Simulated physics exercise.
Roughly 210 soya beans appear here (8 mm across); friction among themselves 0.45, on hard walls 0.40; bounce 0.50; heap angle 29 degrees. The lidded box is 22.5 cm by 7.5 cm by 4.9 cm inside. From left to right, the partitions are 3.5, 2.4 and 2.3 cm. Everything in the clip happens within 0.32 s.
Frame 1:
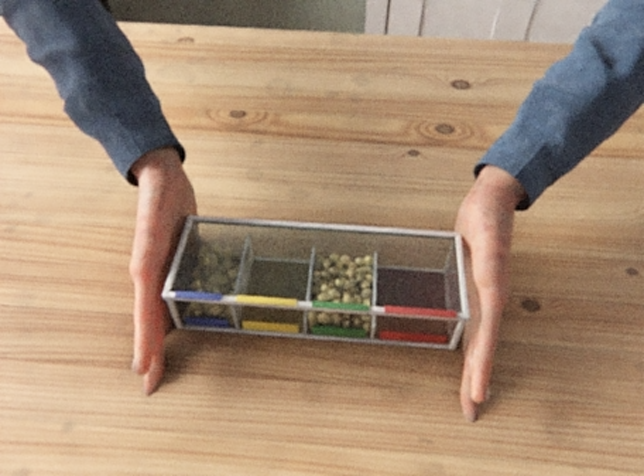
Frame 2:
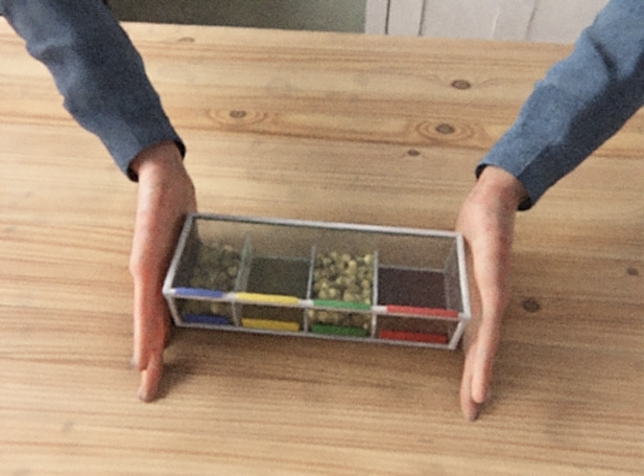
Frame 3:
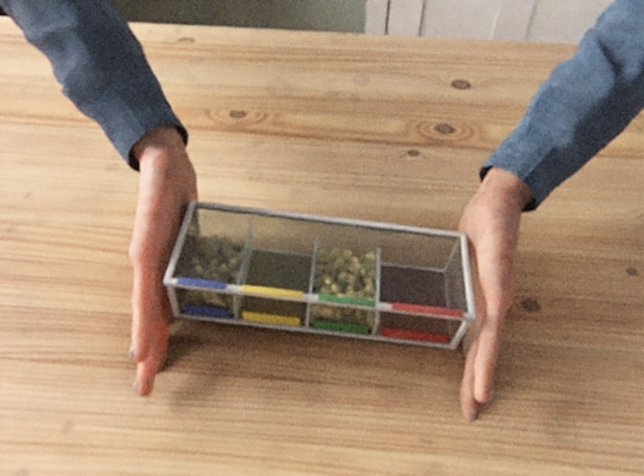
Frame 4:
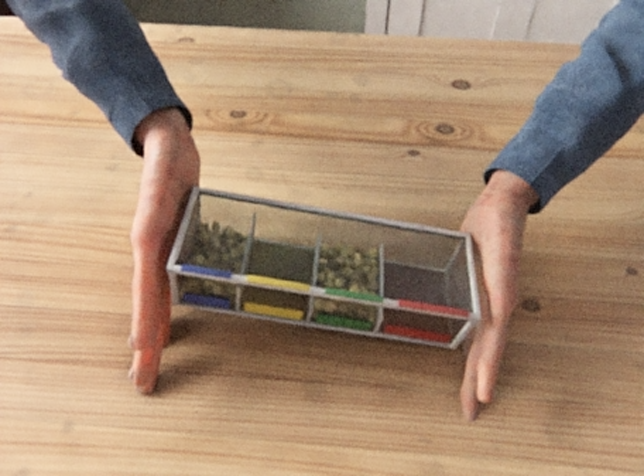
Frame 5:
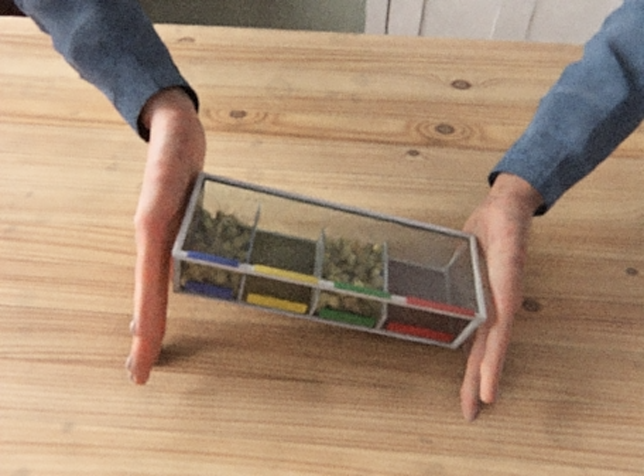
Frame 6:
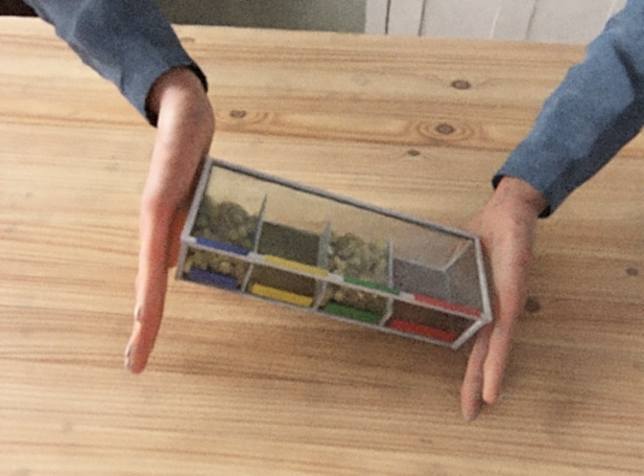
On a wooden table, two hands held a clear, lidded box with four colour-marked sections, pale beans in the blue and green ones, and steadily raised its left end, tilting it moderately towards the right.
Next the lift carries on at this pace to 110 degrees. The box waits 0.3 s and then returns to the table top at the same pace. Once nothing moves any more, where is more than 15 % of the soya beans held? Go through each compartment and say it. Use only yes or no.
Red compartment: Yes; blue compartment: Yes; green compartment: No; yellow compartment: No.
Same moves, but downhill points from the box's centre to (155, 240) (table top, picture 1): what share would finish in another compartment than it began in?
About 55 per cent.
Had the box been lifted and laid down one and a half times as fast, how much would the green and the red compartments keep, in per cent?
Then green would get 0 per cent, while red would get 70 per cent.
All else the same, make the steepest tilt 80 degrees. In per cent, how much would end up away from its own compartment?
Estimate: Around 30 %.
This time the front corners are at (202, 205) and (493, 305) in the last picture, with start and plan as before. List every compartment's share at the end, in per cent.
Red 70 %; blue 25 %; green 0 %; yellow 5 %.
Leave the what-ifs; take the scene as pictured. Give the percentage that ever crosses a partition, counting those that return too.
75 %, roughly.
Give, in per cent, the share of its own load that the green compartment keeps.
About 0 in a hundred.
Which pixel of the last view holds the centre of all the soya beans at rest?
Look around (414, 294) in the last picture.
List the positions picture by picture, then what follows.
Box tilt 0 degrees, front corners at (170, 294) and (463, 315); blue 45 %, green 55 %, in the first frame.
Box tilt 1 degrees, front corners at (170, 290) and (465, 315), in the second frame.
Box tilt 5 degrees, front corners at (171, 280) and (469, 315), lowest corner right back, in the third frame.
Box tilt 9 degrees, front corners at (174, 267) and (474, 315), lowest corner right back, in the fourth frame.
Box tilt 13 degrees, front corners at (180, 252) and (480, 315), lowest corner right back, in the fifth frame.
Box tilt 18 degrees, front corners at (188, 238) and (485, 316), lowest corner right back; blue 45 %, green 55 %, in the sixth frame.
Then, 1.53 s after the last picture, tilt 110 degrees; red 65 %, blue 30 %.
Then, 2.56 s after the last picture, tilt 54 degrees; red 70 %, blue 25 %, yellow 5 %.
Then, 3.56 s after the last picture, tilt 0 degrees; red 70 %, blue 25 %, yellow 5 %.
In the end, red 70 %, blue 25 %, green 0 %, yellow 5 %.
